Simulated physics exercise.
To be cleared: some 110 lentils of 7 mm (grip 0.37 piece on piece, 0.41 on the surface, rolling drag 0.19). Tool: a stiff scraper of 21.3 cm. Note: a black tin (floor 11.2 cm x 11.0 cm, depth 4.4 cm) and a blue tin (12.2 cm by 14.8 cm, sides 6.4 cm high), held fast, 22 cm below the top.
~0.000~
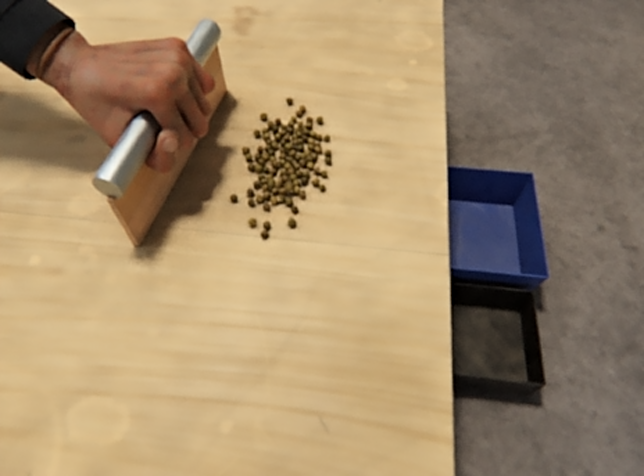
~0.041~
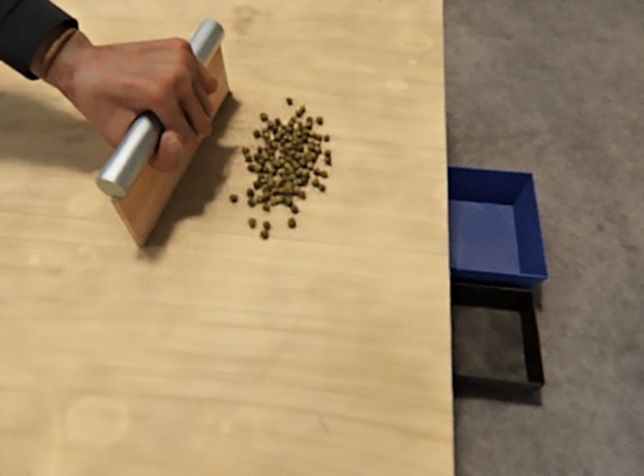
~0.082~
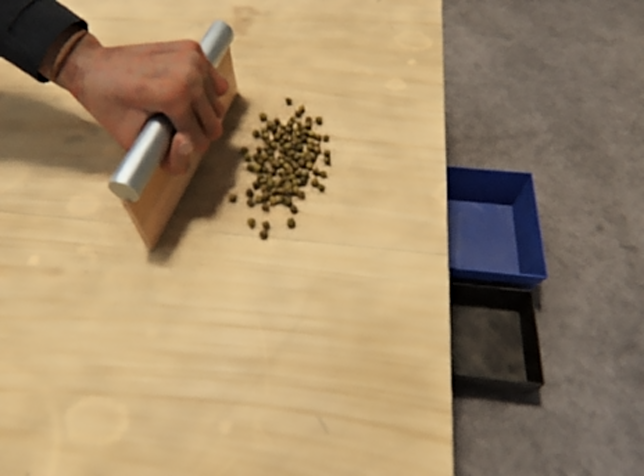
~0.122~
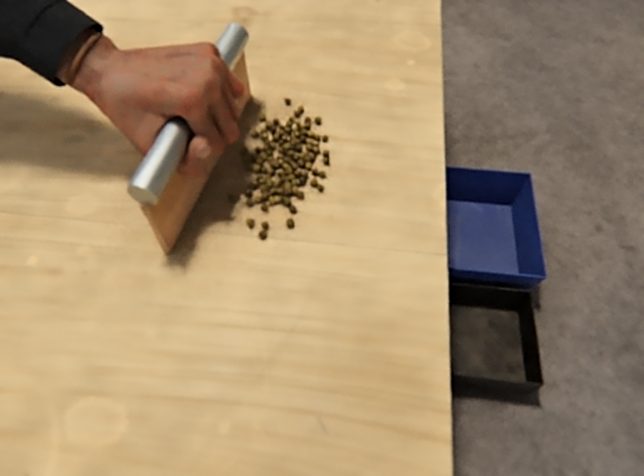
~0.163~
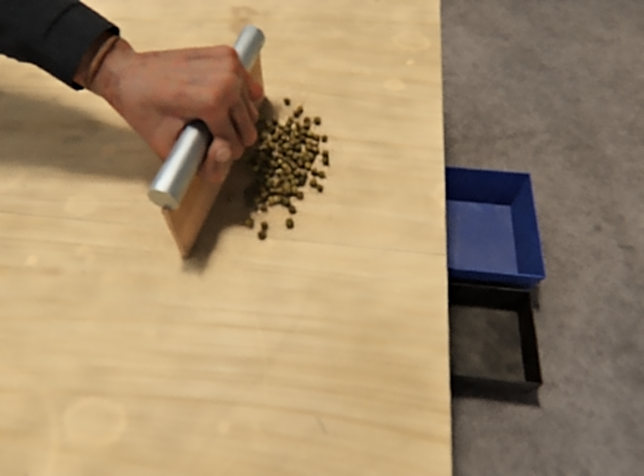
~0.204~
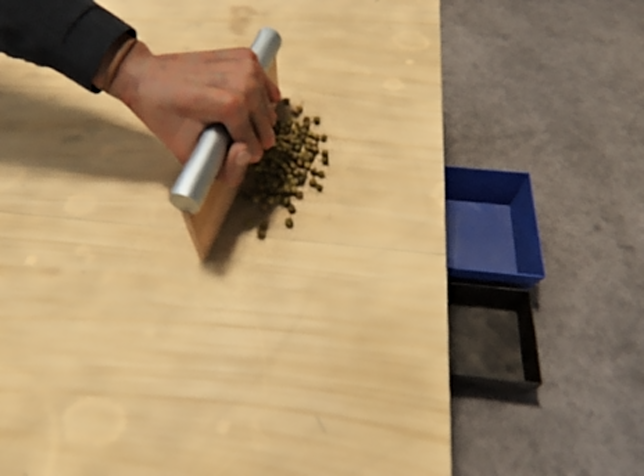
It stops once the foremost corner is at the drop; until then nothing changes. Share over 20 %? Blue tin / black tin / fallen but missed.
Blue tin: Over, black tin: Over, missed: Not over.
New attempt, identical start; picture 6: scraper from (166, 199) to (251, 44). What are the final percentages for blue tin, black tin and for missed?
Blue tin 40 percent, black tin 5 percent, missed 0 percent.
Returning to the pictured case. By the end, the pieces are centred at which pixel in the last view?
In the final view, the middle lies around (473, 316).
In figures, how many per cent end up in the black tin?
Estimate: Approx. 50 %.
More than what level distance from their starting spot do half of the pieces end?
That comes to about 24 cm.
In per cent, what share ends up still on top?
Roughly 10 %.
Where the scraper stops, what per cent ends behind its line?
About 0 %.
After 0.44 s, scraper 16 cm from its start, spill 15 cm wide; still on top 100 %.
Then, at 0.67 s, scraper 24 cm from its start, spill 15 cm wide; off the edge, not caught 45 %, still on top 55 %.
After 0.87 s, scraper 24 cm from its start, spill 16 cm wide; black tin 40 %, blue tin 35 %, off the edge, not caught 15 %, still on top 10 %.
In the end, at 1.6 s, black tin 50 %, blue tin 35 %, fallen but missed 5 %, still on top 10 %.
